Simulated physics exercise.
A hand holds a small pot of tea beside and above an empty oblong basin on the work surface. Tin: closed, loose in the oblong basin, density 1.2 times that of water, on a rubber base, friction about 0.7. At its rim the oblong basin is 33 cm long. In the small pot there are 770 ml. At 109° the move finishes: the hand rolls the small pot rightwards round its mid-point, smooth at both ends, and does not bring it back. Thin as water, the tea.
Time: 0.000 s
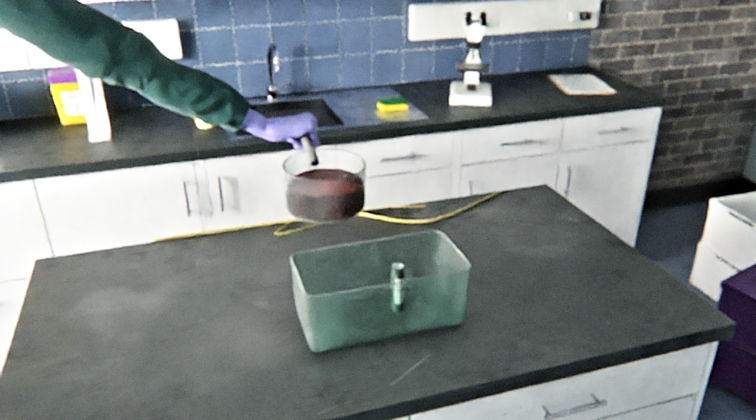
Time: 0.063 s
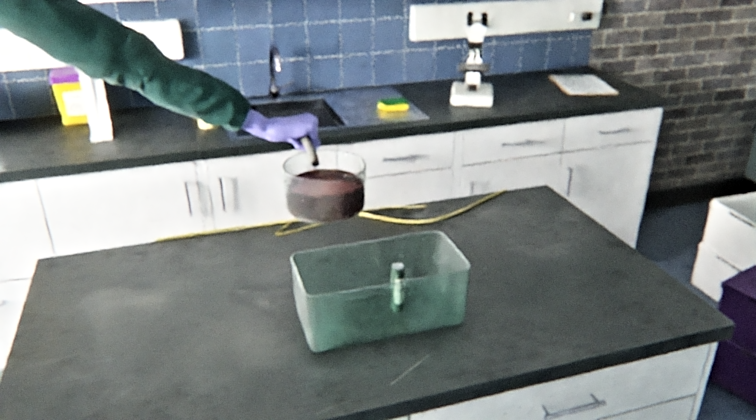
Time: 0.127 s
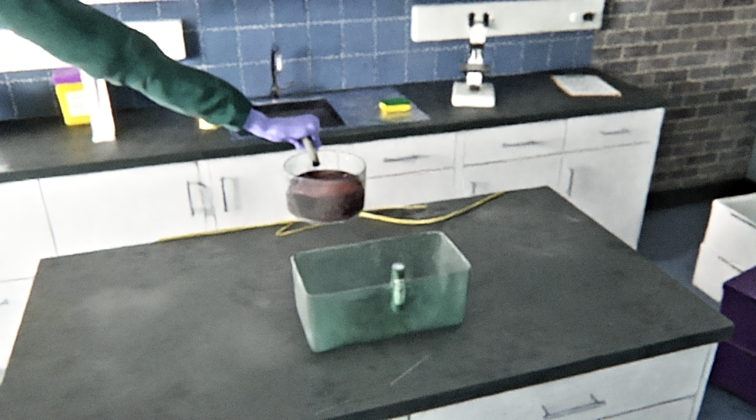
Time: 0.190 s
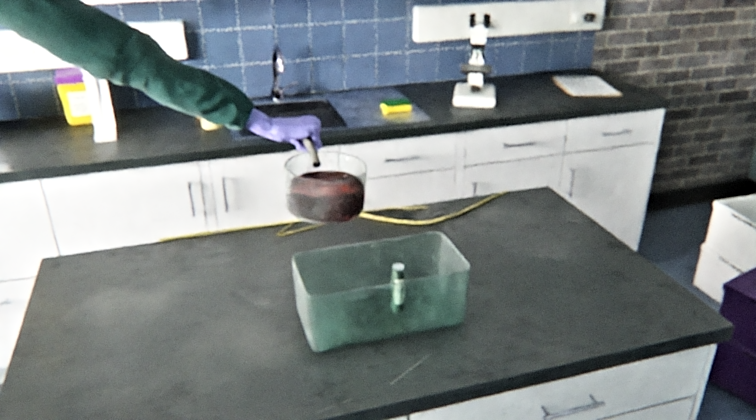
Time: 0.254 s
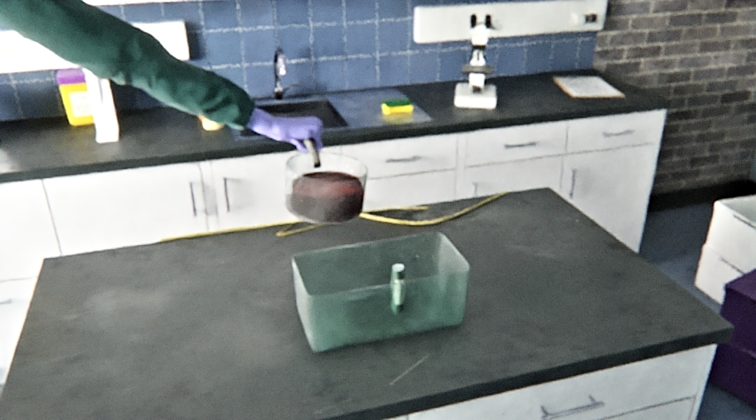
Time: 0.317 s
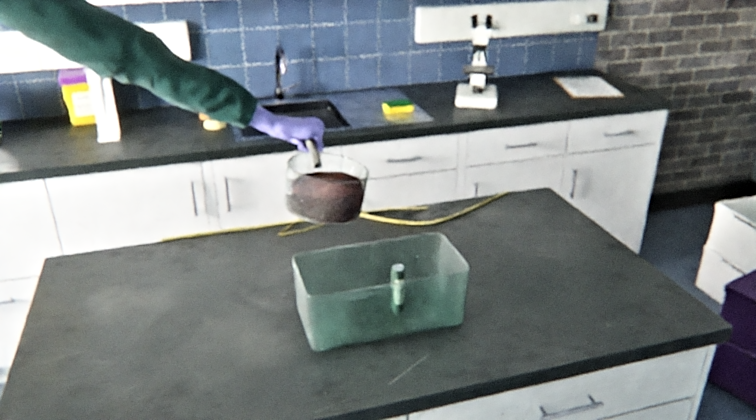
The clip shows a purple-gloved hand in a green sleeve holding a small pot of dark liquid above an oblong green basin on a dark work surface, starting level and then tilting the pot slightly to the right.
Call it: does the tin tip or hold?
It holds.
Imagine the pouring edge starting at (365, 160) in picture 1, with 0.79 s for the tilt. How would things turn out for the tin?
Then it goes over.
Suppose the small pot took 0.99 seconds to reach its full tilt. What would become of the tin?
In that case the tin overturns.
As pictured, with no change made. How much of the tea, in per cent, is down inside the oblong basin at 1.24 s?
The fraction sits near 66 in a hundred.
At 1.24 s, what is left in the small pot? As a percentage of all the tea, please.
Close to 18 percent of the total.
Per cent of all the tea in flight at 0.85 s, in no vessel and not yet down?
Around 20 in a hundred.
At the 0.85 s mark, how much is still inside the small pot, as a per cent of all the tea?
Close to 78 in a hundred.
Then, 0.85 s in, the tilt is 60° and 77 per cent is still to pour; the tin stands where it began.
Then, 1.24 s in, the tilt is 96° and 17 per cent is still to pour; the tin stands where it began.
Then, 1.65 s in, the tilt is 109° and 0 per cent is still to pour; the tin stands 1 cm from where it began.
Then, 2.10 s in, the tilt is 109° and 0 per cent is still to pour; the tin stands 1 cm from where it began.
Finally, the tin stands 1 cm from where it began.
